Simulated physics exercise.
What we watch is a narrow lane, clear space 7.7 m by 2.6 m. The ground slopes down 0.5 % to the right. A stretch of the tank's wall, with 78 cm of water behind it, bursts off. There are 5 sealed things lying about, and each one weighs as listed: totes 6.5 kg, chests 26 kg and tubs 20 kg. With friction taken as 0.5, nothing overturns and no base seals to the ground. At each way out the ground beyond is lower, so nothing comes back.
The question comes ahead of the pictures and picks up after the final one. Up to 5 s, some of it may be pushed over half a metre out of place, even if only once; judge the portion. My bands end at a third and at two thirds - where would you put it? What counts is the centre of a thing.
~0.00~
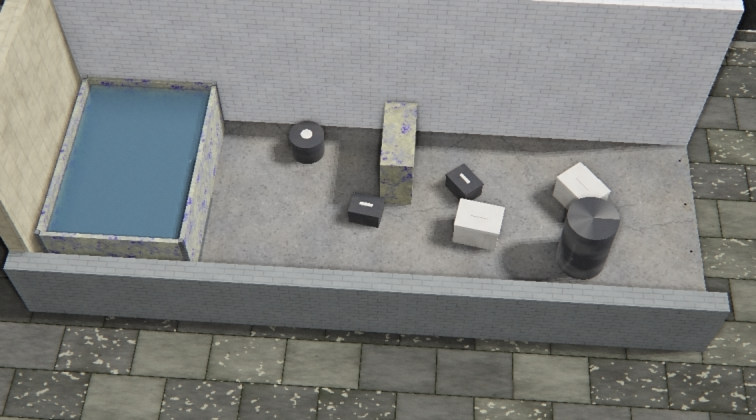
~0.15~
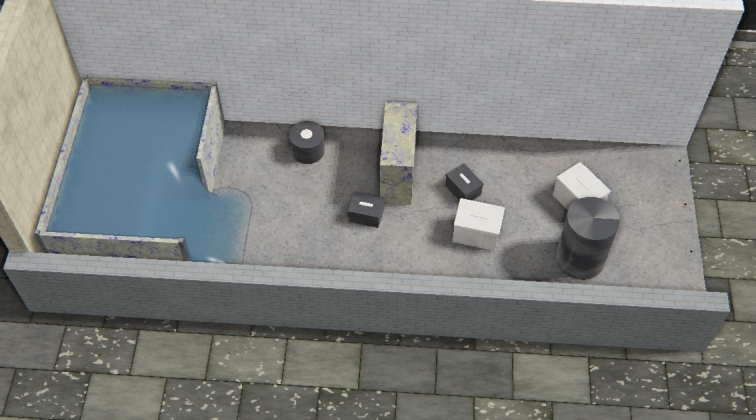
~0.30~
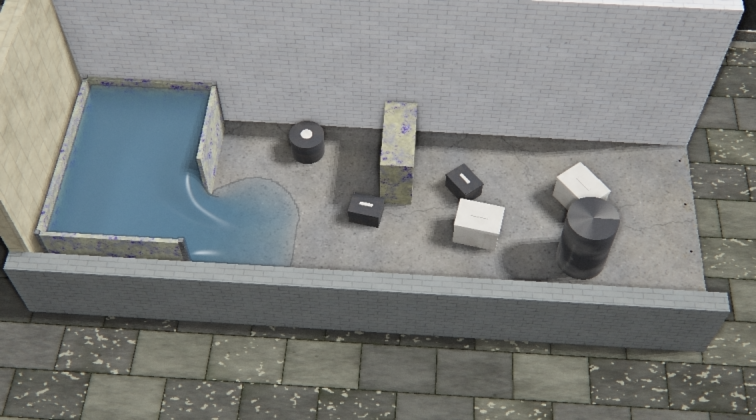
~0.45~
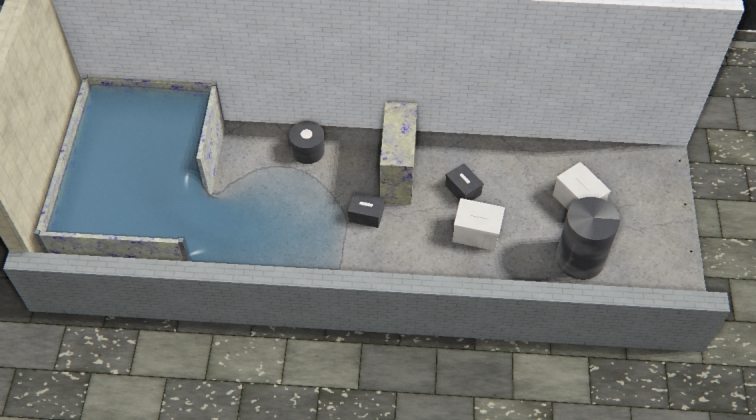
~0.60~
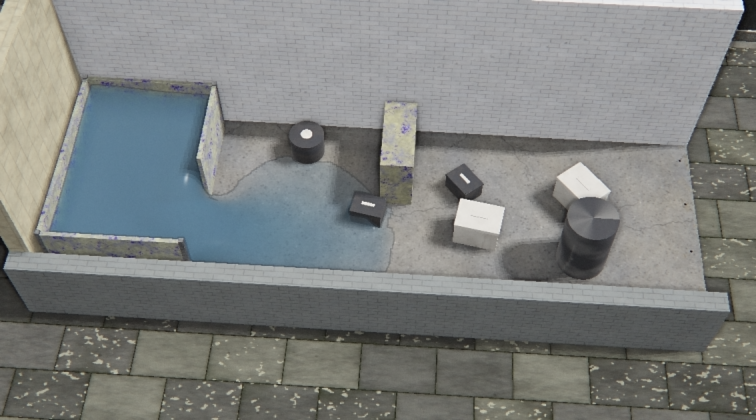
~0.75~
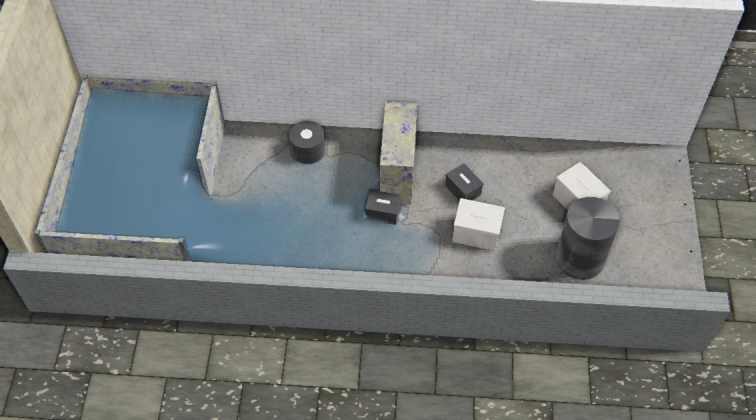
Two thirds and up.
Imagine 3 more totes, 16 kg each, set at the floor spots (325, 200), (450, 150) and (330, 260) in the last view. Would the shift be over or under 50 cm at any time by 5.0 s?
Well, in turn it's beyond that, then inside that, and finally beyond that.
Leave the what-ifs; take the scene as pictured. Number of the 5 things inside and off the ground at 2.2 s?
My tally comes to 1.
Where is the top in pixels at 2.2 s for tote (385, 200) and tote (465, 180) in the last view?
Around (527, 150) and (488, 137).
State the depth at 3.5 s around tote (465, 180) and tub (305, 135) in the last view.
First about 12 cm, second about 9 cm.
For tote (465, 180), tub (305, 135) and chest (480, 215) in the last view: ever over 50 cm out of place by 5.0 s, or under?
Taking them in order, the first is beyond the mark, the second within the mark and the third beyond the mark.
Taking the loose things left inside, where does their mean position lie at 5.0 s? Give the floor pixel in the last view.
Roughly at (460, 156).
After 1.1 s 1 of 5 are over 50 cm from their spots; 0 afloat.
After 2.2 s 3 of 5 are over 50 cm from their spots; 1 afloat.
After 3.5 s 4 of 5 are over 50 cm from their spots; 2 afloat.
After 5.0 s 4 of 5 are over 50 cm from their spots, and 4 have been at some point; 1 afloat.
